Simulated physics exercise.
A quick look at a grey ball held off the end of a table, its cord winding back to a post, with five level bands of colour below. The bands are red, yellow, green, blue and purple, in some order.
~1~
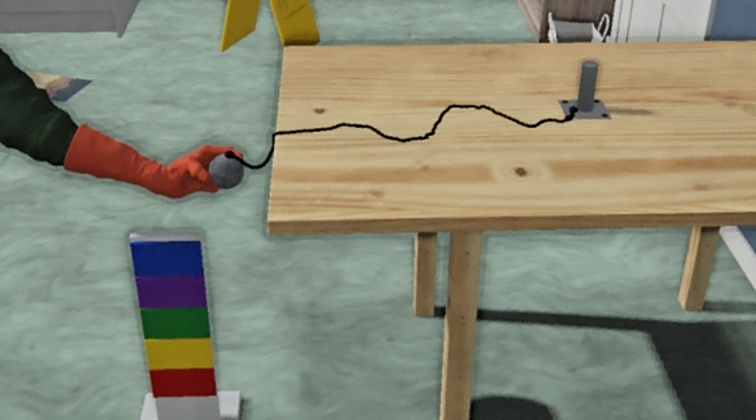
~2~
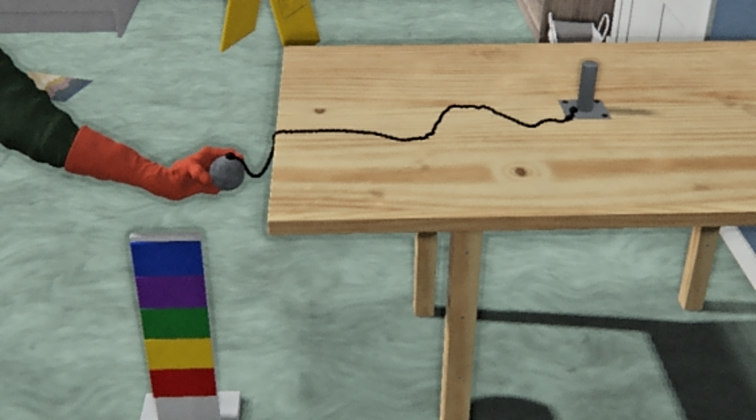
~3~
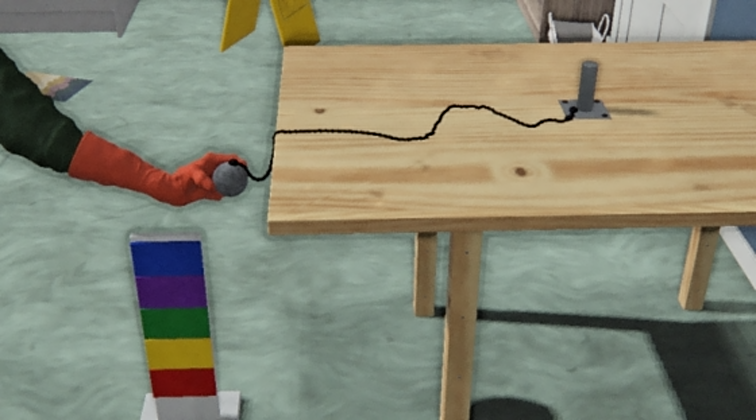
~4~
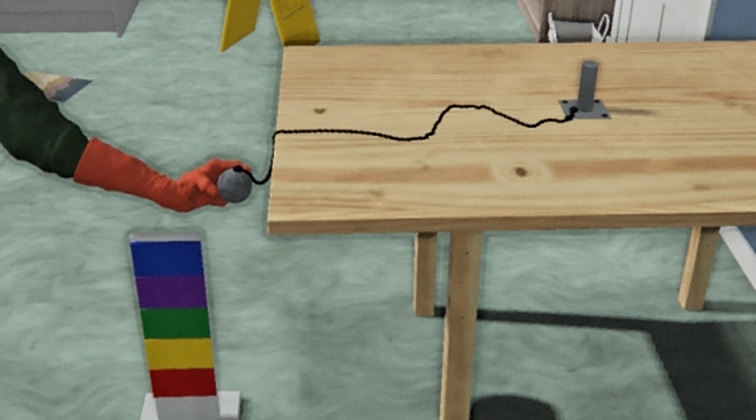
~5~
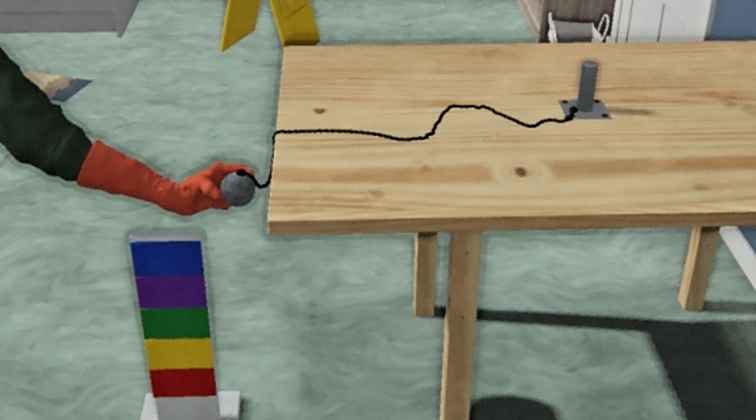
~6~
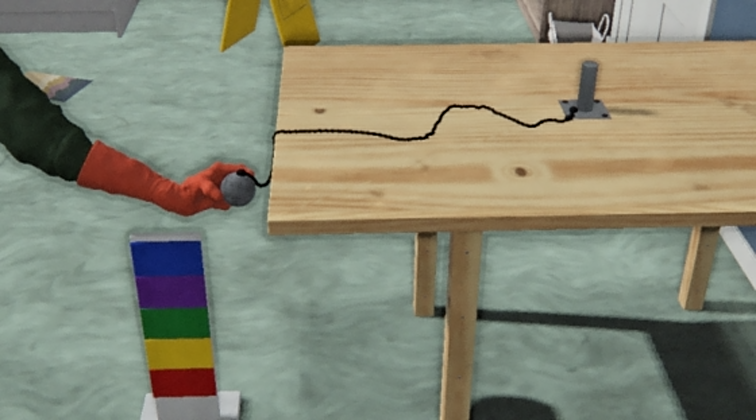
The footage shows a red-gloved hand holding a grey ball beside a wooden table, its dark cord winding back to a post, as the hand lowers the ball slightly rightward above five coloured bands, then keeps it nearly still.
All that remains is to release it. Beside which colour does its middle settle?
The cord holds its middle at green.
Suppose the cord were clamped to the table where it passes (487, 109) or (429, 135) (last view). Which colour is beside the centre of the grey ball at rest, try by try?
In that order: Purple; blue.
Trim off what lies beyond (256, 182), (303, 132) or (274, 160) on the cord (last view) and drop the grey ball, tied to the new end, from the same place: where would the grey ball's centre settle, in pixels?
In that order: (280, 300), (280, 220) and (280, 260).
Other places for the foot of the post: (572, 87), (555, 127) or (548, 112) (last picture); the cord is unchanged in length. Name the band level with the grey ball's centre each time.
It would be green; yellow; yellow.
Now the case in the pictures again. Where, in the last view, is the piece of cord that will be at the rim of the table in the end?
At (383, 136), roughly.
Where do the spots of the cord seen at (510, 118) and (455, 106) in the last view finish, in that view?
About (472, 117), and the other about (403, 122).
Early on, ball near (293, 293); level with green.
Midway, ball near (274, 312); level with green.
Finally, ball near (284, 312); level with green. At green.
